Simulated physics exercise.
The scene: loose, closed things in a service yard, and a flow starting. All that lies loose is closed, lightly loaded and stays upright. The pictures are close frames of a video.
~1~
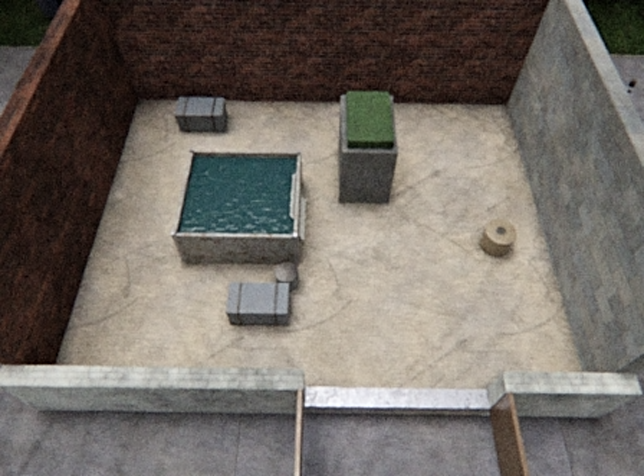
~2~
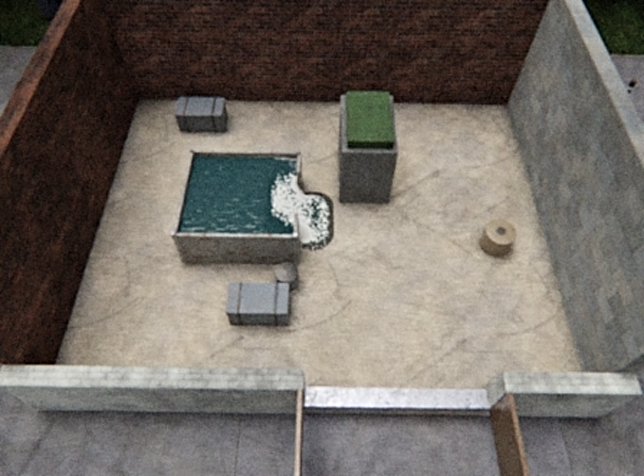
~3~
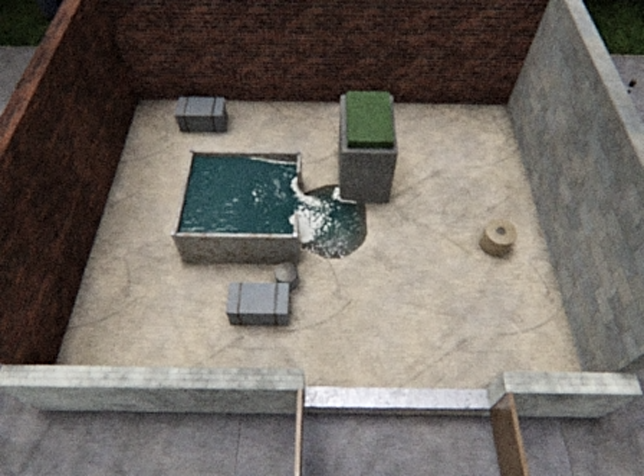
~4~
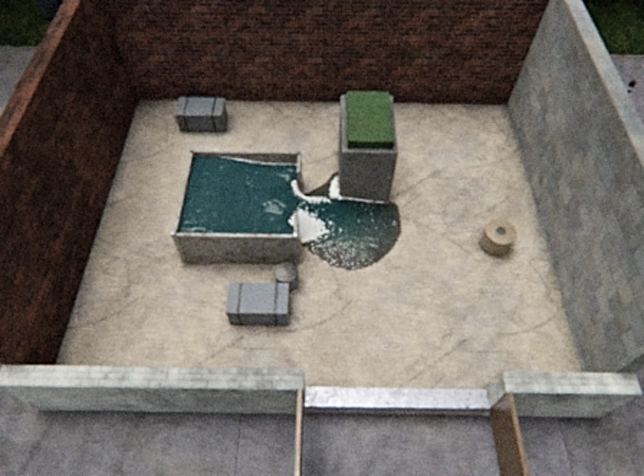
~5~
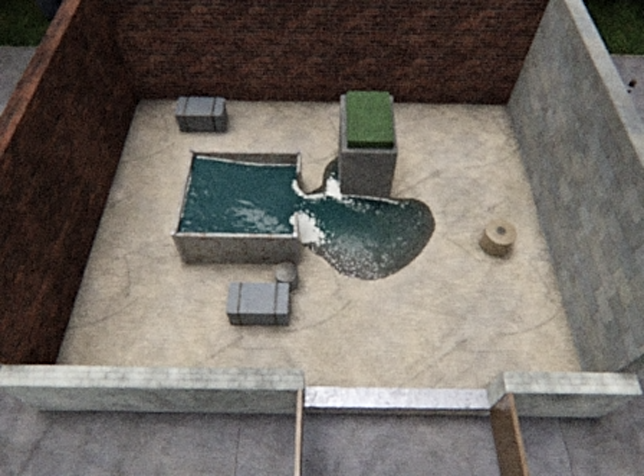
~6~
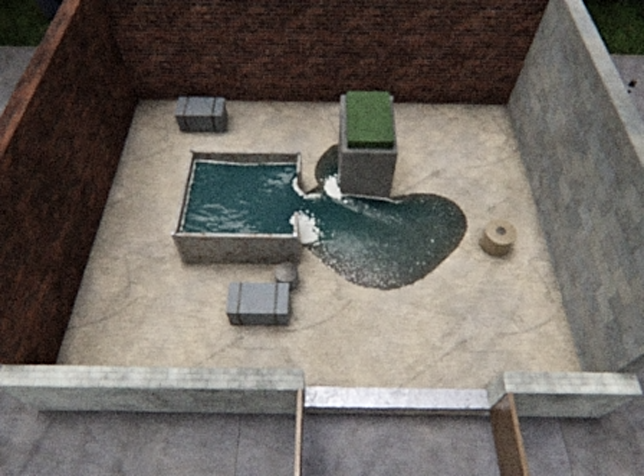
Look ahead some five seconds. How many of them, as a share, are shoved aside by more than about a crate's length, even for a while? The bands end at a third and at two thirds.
That comes to less than a third.
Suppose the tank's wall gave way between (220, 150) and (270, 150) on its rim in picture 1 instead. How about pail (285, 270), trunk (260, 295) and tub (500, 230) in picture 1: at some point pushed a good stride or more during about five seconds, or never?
In turn: No, under that, never so far.
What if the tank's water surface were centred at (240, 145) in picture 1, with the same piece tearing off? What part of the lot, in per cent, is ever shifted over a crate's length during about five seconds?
About 80 per cent.
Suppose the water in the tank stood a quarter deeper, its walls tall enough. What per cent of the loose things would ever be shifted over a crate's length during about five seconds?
Near 20 in a hundred.
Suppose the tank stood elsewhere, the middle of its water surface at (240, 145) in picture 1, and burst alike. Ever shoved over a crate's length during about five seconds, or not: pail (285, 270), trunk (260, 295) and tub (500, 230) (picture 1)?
In that order: Yes, moved that far, under that.
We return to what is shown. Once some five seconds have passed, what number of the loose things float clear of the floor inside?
I count 0.
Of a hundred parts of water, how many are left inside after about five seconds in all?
I make it 96 per cent.
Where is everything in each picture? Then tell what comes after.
The first frame shows a pail at (286, 272) rests on the ground; a trunk at (258, 297), on the bottom; 0 of 5 have shifted.
The second frame shows a pail at (286, 272) rests on the ground; a trunk at (258, 297) rests on the ground; 0 of 5 have shifted.
The third frame shows a pail at (286, 272) rests on the ground; a trunk at (258, 297), on the bottom; 0 of 5 have shifted.
The fourth frame shows a pail at (286, 272), on the bottom; a trunk at (258, 297) rests on the ground; 0 of 5 have shifted.
The fifth frame shows a pail at (286, 272) rests on the ground; a trunk at (258, 297), on the bottom; 0 of 5 have shifted.
The sixth frame shows a pail at (286, 272) rests on the ground; a trunk at (258, 297) rests on the ground; 0 of 5 have shifted.
A moment on, 0 of 5 are well off their spots; 0 afloat.
Next, 1 of 5 are well off their spots; 1 afloat.
Later, 1 of 5 are well off their spots; 1 afloat.
In the end, 1 of 5 are well off their spots, and 1 have been at some point; 0 afloat.
